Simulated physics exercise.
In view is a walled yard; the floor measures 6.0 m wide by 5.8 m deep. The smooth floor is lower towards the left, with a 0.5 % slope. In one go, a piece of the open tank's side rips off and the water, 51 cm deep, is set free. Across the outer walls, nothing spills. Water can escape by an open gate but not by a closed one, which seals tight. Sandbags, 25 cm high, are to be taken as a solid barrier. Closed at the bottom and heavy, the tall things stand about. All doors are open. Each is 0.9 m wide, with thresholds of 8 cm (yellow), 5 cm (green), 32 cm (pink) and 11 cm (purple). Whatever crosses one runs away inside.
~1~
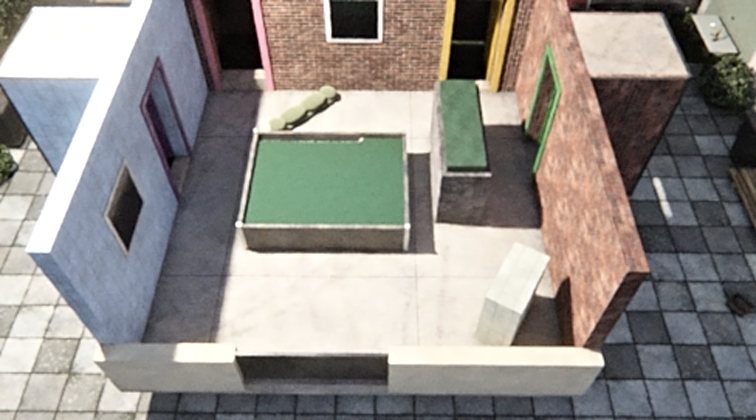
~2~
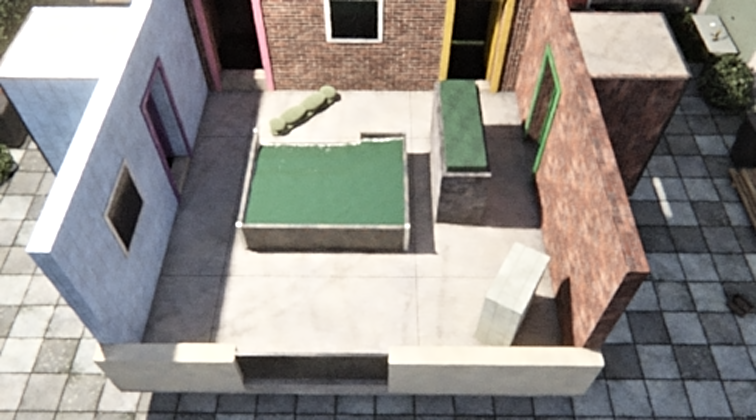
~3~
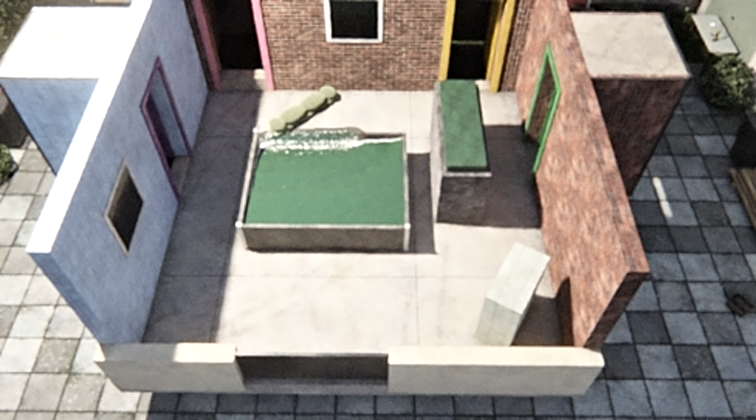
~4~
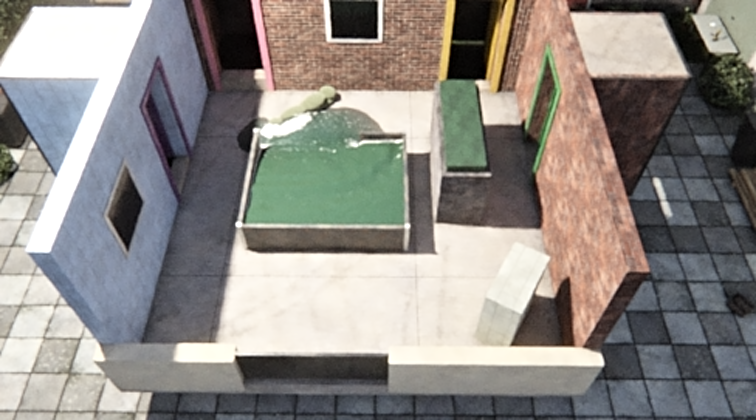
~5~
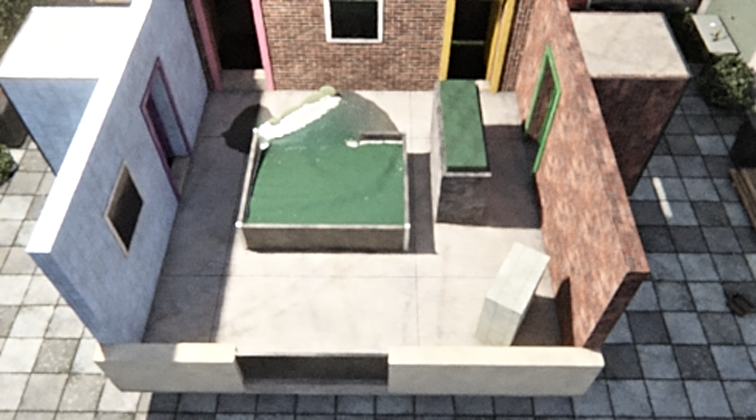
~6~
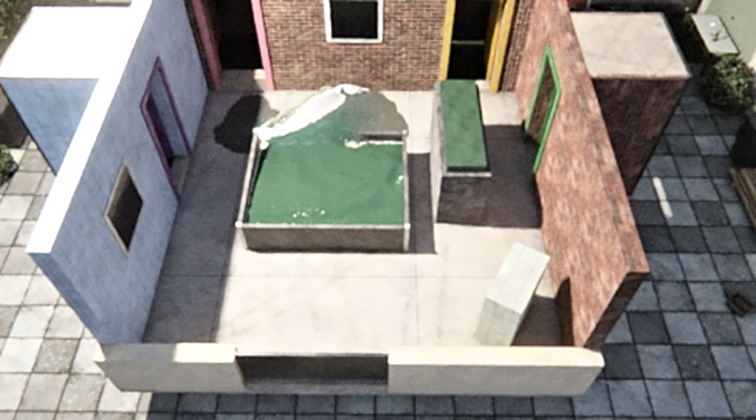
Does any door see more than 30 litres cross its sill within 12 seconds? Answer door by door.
Taking each door, the yellow door does; the green door does; the pink door does not; the purple door does not.
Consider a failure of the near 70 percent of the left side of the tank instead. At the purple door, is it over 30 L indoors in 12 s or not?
So for purple: Yes.
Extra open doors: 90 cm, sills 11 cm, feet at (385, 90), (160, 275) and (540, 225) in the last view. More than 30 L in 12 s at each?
So, in the order given, it's beyond the mark, then shy of the mark, then shy of the mark.
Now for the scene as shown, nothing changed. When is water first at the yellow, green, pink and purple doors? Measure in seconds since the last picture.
Yellow = 0.9 s, green = 1.6 s, pink = 0.1 s, purple = 1.3 s.
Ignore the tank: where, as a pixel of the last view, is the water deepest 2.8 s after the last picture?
Near (503, 105).
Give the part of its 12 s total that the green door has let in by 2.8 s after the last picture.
Fraction in by then: Around 15 per cent.
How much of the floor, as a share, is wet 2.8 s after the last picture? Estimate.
I'd say around 50 %.
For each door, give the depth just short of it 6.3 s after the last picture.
Door by door, in cm: Yellow reads 13, green reads 8, pink reads 10, purple reads 9.
Then, 0.7 s after the last picture water covers 25 % of the floor and is deepest (40 cm) near (284, 137); yellow door not reached, green door not reached, pink door 6 cm at the sill, 0 L in, purple door not reached.
Then, 1.5 s after the last picture water covers 35 % of the floor and is deepest (34 cm) near (284, 137); yellow door 8 cm at the sill, 0 L in, green door not reached, pink door 23 cm at the sill, 0 L in, purple door 4 cm at the sill, 0 L in.
Then, 2.8 s after the last picture water covers 50 % of the floor and is deepest (30 cm) near (503, 105); yellow door 13 cm at the sill, 0 L in, green door 10 cm at the sill, 8 L in, pink door 16 cm at the sill, 0 L in, purple door 8 cm at the sill, 0 L in.
Then, 6.3 s after the last picture water covers 90 % of the floor and is deepest (14 cm) near (474, 92); yellow door 13 cm at the sill, 102 L in, green door 8 cm at the sill, 51 L in, pink door 10 cm at the sill, 0 L in, purple door 9 cm at the sill, 0 L in.
Then, 11.3 s after the last picture water covers 95 % of the floor and is deepest (12 cm) near (264, 368); yellow door 7 cm at the sill, 119 L in, green door 5 cm at the sill, 58 L in, pink door 7 cm at the sill, 0 L in, purple door 5 cm at the sill, 0 L in.
